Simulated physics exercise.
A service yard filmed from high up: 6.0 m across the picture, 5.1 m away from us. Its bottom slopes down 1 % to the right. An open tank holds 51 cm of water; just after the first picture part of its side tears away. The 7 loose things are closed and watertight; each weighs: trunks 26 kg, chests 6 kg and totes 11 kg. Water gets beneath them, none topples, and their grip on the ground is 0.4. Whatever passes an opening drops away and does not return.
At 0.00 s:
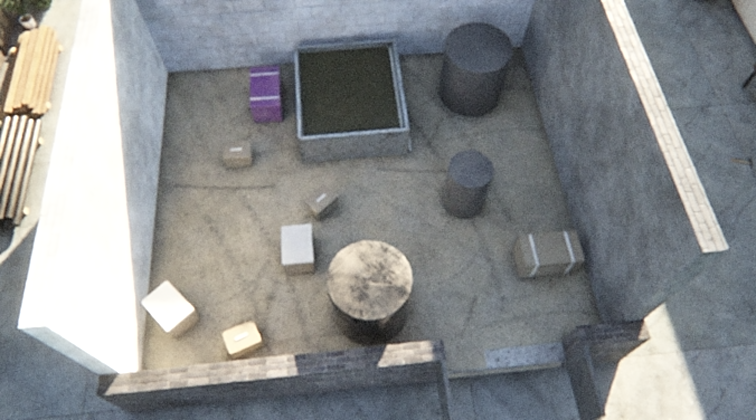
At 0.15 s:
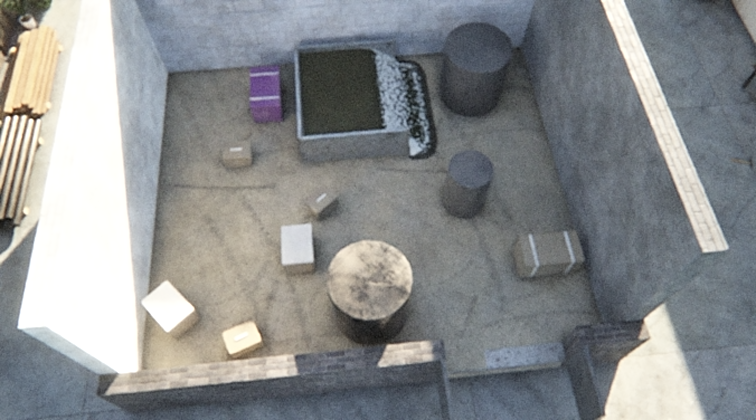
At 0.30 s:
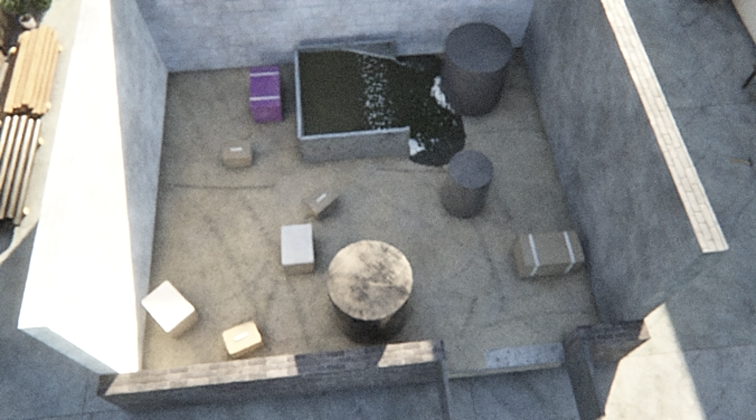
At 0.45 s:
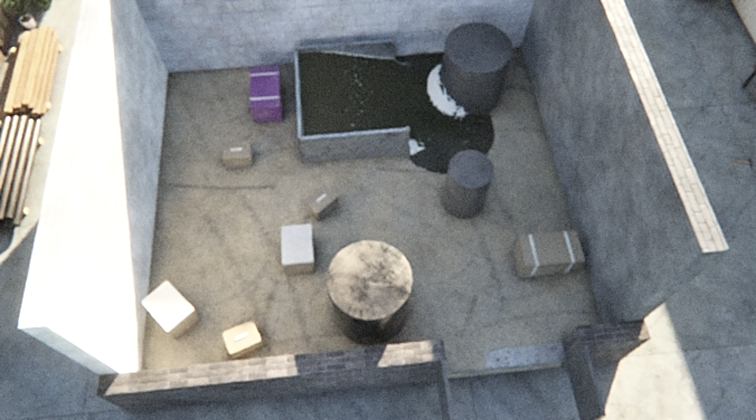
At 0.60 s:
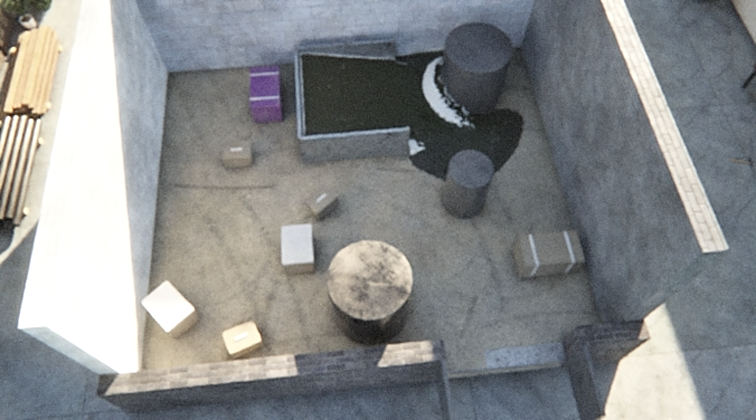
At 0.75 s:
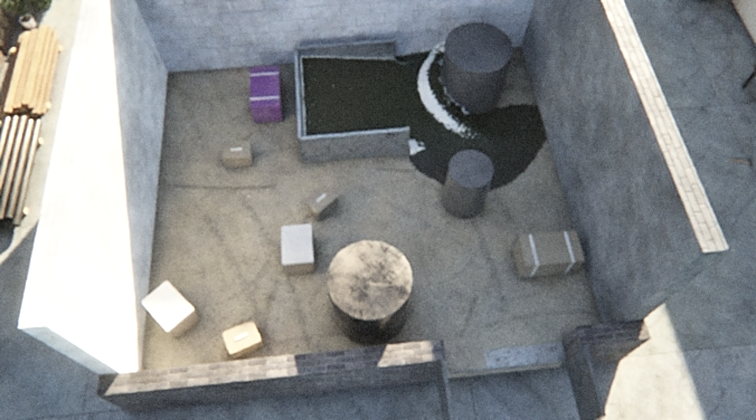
Dark water pours from the tank's broken right side and spreads around two gray cylinders.
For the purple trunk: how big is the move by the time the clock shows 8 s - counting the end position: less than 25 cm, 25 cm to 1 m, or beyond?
The purple trunk stays put.
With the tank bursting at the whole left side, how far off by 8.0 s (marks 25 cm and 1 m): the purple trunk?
Then the purple trunk ends far away.
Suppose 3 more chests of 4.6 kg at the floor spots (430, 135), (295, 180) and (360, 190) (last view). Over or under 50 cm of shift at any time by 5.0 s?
In turn: Past it, less, under.
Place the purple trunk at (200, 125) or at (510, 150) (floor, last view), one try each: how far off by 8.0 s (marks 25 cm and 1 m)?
In turn: It barely shifts; it gets carried off.
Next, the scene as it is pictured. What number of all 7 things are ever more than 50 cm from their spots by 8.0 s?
That makes 1.
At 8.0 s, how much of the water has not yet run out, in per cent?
About 78 per cent.
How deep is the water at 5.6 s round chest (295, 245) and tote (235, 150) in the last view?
Roughly 2 and 1 cm.
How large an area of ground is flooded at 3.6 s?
About 16 m2.
After 1.6 s the purple trunk is near (264, 86), 0.0 m from its start, aground; 0 of 7 are out; 0 afloat.
After 3.6 s the purple trunk is near (264, 86), 0.0 m from its start, aground; 0 of 7 are out; 0 afloat.
After 5.6 s the purple trunk is near (264, 86), 0.0 m from its start, aground; 0 of 7 are out; 0 afloat.
After 8.0 s the purple trunk is near (264, 86), 0.0 m from its start, aground; 0 of 7 are out; 0 afloat.
